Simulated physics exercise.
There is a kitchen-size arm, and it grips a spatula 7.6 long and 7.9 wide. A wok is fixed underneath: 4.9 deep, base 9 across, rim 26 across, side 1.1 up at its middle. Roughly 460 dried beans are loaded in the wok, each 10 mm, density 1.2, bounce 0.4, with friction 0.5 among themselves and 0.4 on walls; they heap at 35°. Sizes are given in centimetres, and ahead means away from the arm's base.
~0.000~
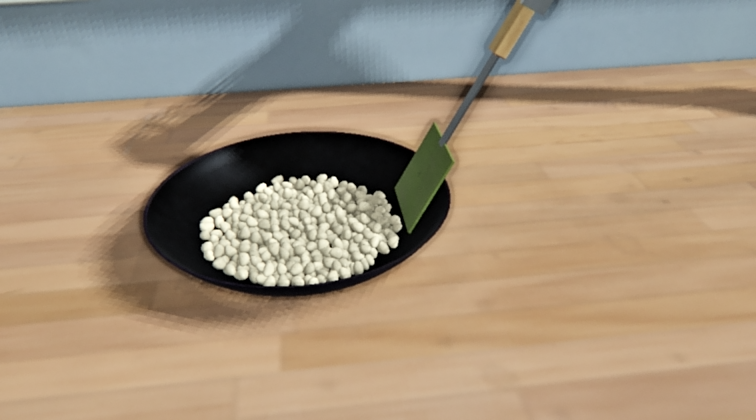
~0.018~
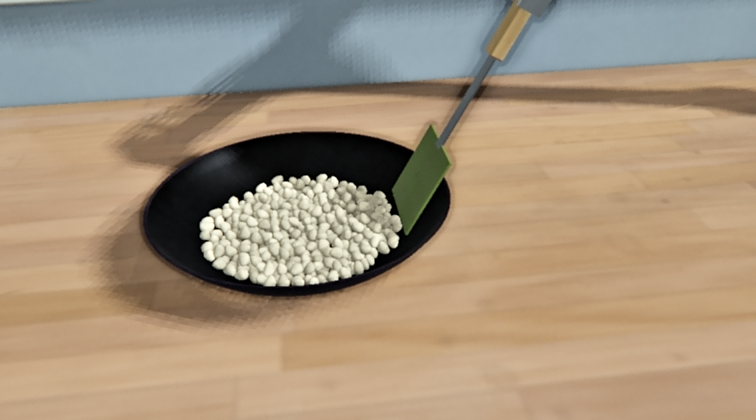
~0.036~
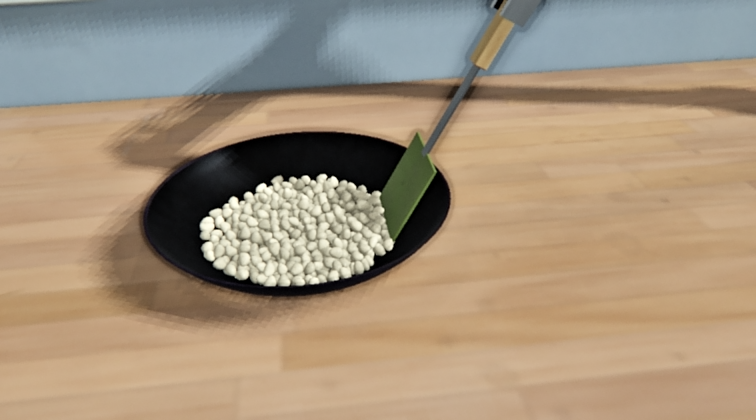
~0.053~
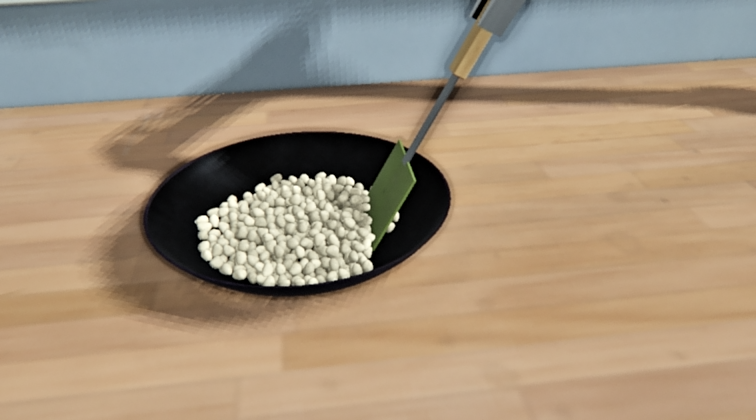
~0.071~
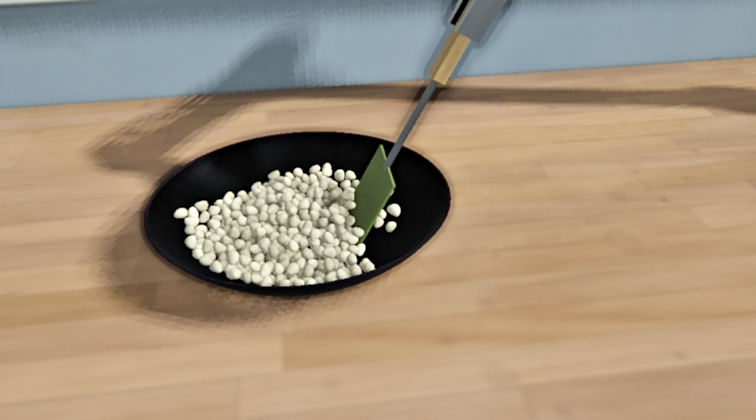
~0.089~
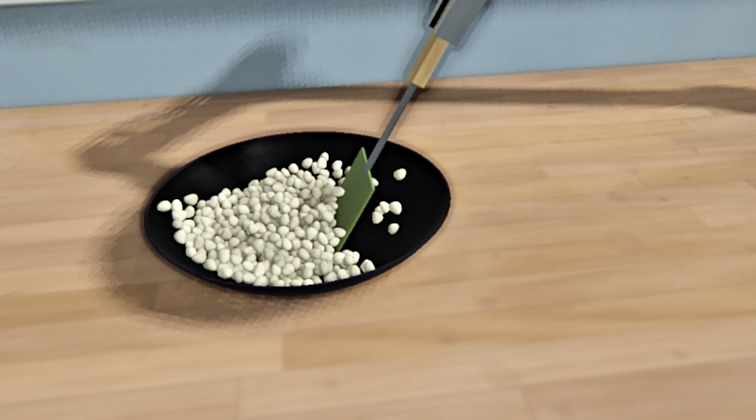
The clip opens on a black wok of pale dried beans on a wooden surface, with a green spatula resting near the right side of the heap. The spatula then moves left through the beans, pushing them toward the wok's left side while a few remain scattered behind it.
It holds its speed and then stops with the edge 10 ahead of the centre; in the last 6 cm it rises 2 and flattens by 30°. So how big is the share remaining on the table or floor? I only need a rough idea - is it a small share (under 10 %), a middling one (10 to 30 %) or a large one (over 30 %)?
A large one, over 30 %.
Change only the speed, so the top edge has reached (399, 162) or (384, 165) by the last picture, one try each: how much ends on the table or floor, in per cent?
Close to 30 per cent in the first try and close to 40 per cent in the second.
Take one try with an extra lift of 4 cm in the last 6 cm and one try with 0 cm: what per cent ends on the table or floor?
I'd say close to 30 percent for the first and close to 45 percent for the second.
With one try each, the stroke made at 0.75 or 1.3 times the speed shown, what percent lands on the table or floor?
Around 35 per cent, then around 50 per cent, would end on the table or floor.
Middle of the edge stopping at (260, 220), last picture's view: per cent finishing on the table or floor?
Around 0 percent ends on the table or floor.
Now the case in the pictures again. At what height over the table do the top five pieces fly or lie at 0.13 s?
They are some 6 cm up.
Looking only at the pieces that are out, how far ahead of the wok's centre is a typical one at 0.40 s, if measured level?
Roughly 22 centimetres ahead.
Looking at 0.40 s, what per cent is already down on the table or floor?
I'd put it at around 25 per cent.
By 0.13 s, sloping 61°, highest piece 7 above the table; 463 in the wok, 1 on the blade or in flight.
By 0.18 s, sloping 51°, highest piece 8 above the table; 455 in the wok, 9 on the blade or in flight.
By 0.40 s, sloping 31°, highest piece 10 above the table; 285 in the wok, 126 on the table or floor, 53 on the blade or in flight.
By 1.45 s, sloping 31°, highest piece 6 above the table; 285 in the wok, 179 on the table or floor.
Final count, 285 in the wok, 179 on the table or floor. That is 39 % on the table or floor.
